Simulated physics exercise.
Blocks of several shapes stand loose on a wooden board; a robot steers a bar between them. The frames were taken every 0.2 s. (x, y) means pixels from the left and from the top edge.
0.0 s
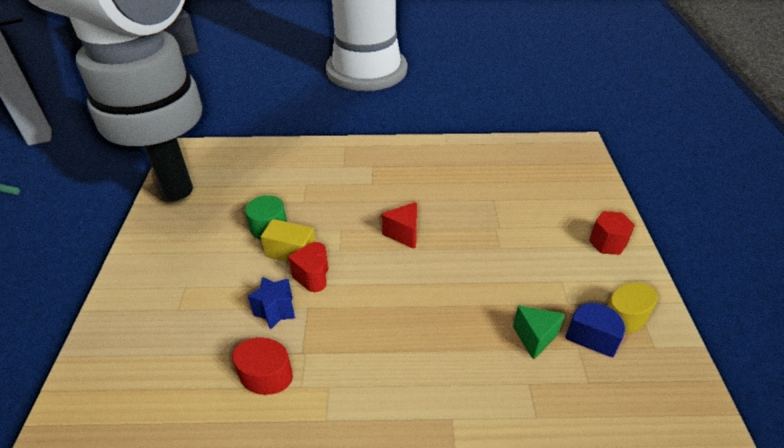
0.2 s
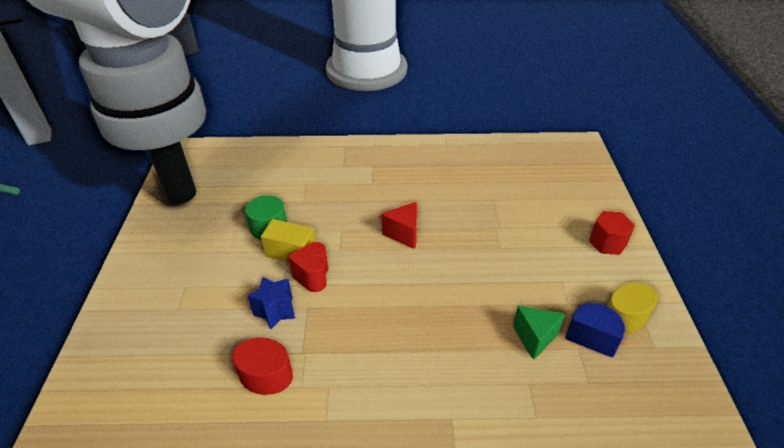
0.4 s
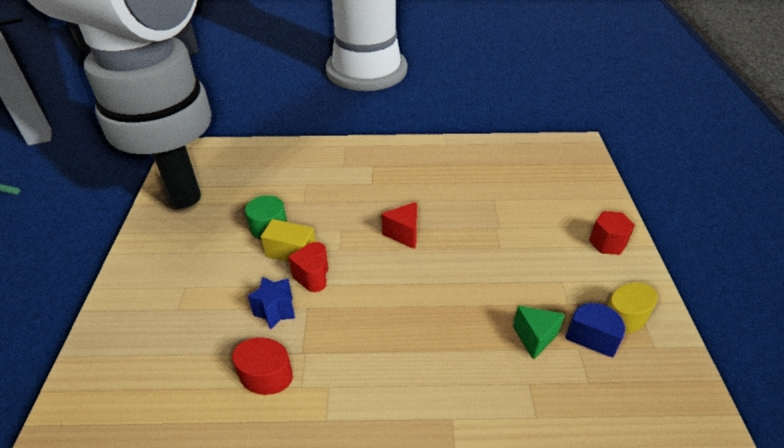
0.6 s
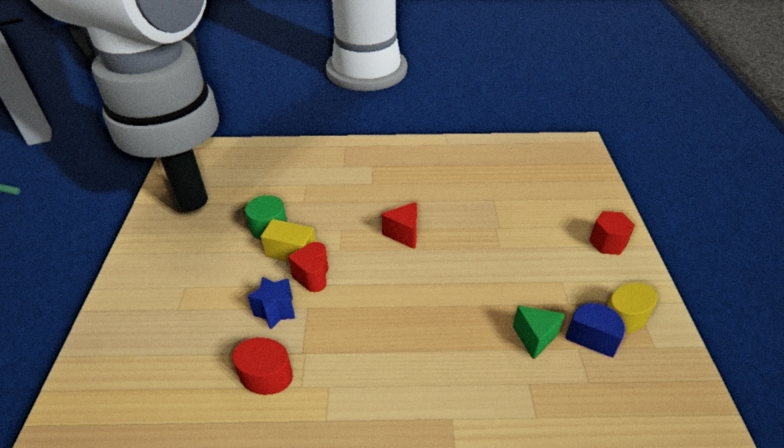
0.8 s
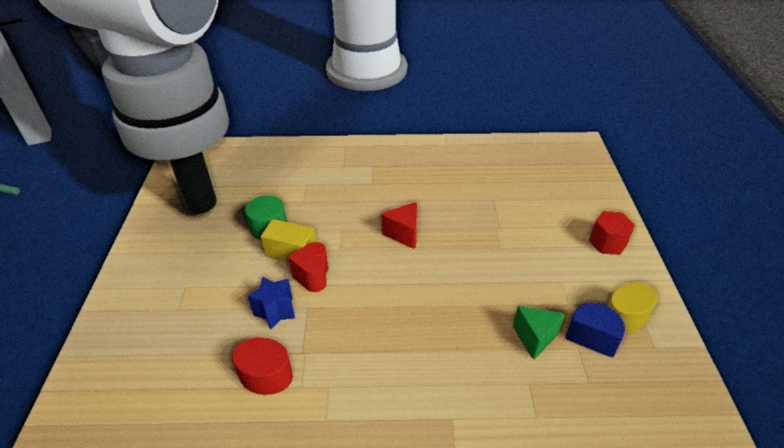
The footage shows a robot arm holding a dark bar over a wooden board scattered with red, green, yellow and blue blocks. The bar moves slightly to the right near the upper left corner, while the blocks stay still.
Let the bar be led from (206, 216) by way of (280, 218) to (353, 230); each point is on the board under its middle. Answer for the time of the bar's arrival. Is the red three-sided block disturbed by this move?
Still in place.
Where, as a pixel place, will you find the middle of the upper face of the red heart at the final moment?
Roughly at (321, 271).
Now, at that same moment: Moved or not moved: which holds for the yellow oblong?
It ends up somewhere else.
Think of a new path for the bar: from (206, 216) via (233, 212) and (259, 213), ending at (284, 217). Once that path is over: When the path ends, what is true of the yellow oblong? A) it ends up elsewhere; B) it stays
My answer is option A.
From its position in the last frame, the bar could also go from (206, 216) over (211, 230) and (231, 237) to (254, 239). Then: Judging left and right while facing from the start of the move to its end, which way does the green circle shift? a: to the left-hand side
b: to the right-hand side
a
On the path given first. One third of the way, bar (253, 206); green circle (275, 210); yellow oblong (293, 236); red heart (314, 260).
Two thirds of the way, bar (304, 211); green circle (299, 225); yellow oblong (294, 252), turned 40° anticlockwise; red heart (320, 267), turned 20° clockwise.
At the end, bar (352, 219); green circle (305, 227); yellow oblong (293, 256), turned 40° anticlockwise; red heart (321, 271), turned 15° clockwise; red three-sided block still.
